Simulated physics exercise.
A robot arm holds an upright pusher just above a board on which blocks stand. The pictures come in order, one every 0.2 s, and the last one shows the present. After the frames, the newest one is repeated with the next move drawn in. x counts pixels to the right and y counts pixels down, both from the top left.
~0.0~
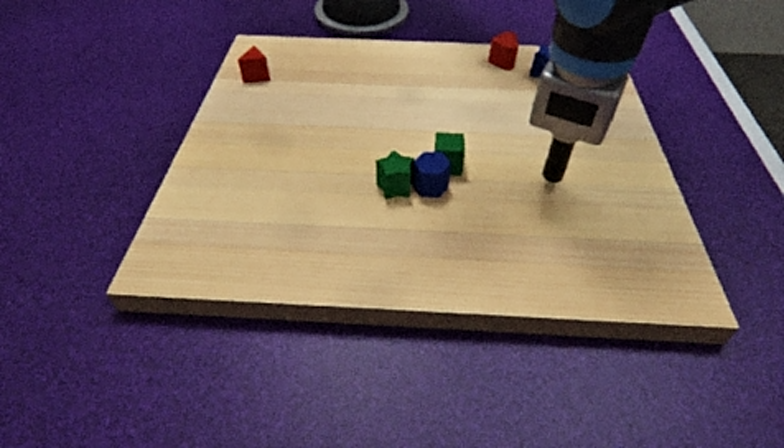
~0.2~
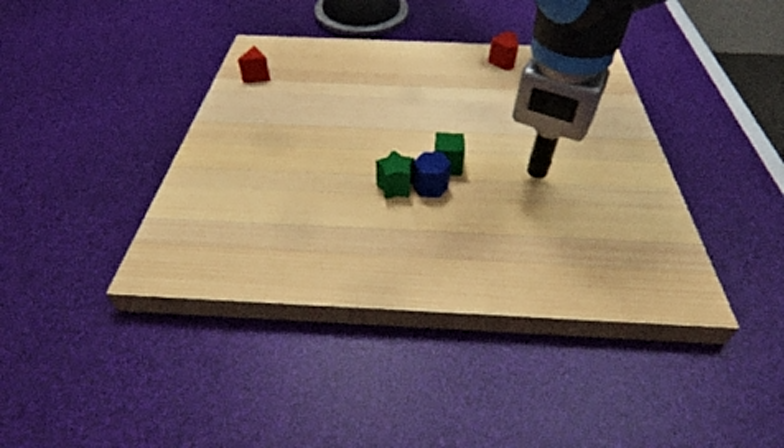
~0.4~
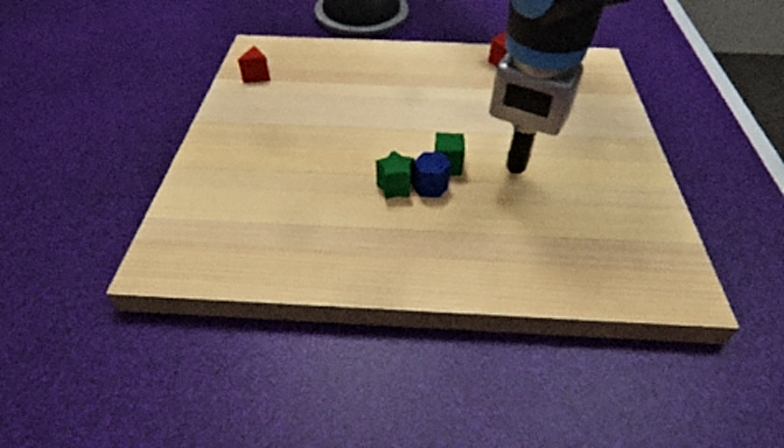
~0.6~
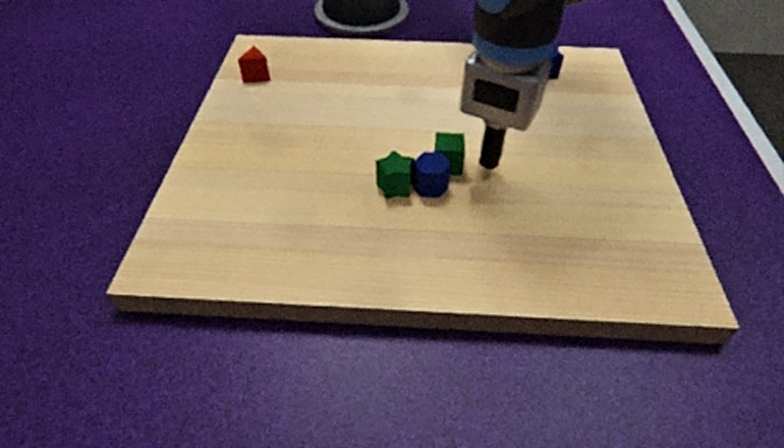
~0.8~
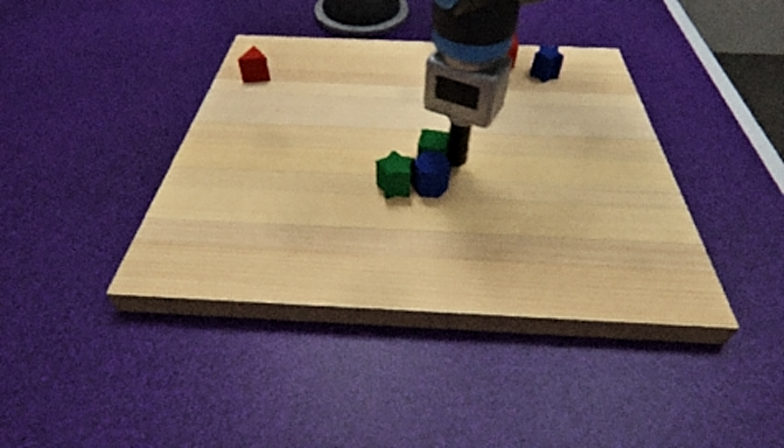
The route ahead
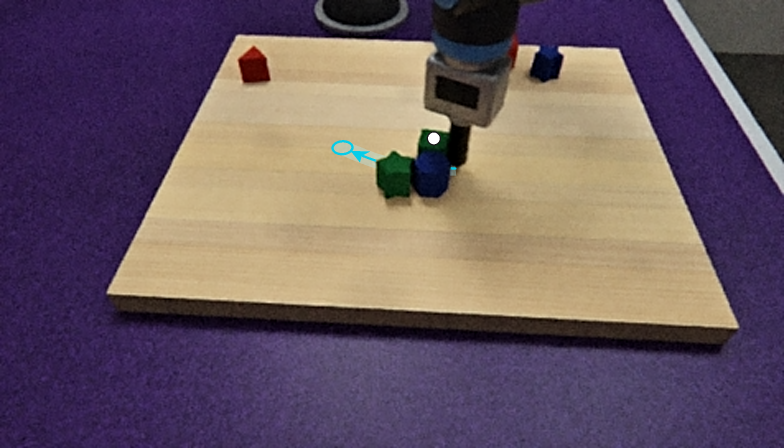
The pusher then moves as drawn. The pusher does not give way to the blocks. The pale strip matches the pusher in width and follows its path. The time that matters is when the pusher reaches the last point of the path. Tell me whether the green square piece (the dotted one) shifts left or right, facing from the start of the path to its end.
Its sideways move is to the right.
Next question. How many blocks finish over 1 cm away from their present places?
1 block.
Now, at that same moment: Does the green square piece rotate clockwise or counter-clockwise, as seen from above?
Looking down, my answer is that the green square piece rotates clockwise.
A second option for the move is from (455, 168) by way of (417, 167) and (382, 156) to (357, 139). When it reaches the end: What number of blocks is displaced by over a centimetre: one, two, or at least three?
Only one of them.
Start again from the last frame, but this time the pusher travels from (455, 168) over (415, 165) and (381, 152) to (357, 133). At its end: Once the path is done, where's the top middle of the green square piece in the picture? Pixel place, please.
Answer: (338, 100).
The line goes from (455, 168) by way of (415, 168) and (376, 161) to (342, 148); the dot is on the green square piece.
The first path, step by step. One third of the way, pusher at (415, 160); green square piece at (398, 131), turned 50° clockwise.
Two thirds of the way, pusher at (376, 153); green square piece at (378, 121), turned 90° clockwise.
At the end, pusher at (342, 140); blue hexagon unmoved; green square piece at (377, 119), turned 105° clockwise.
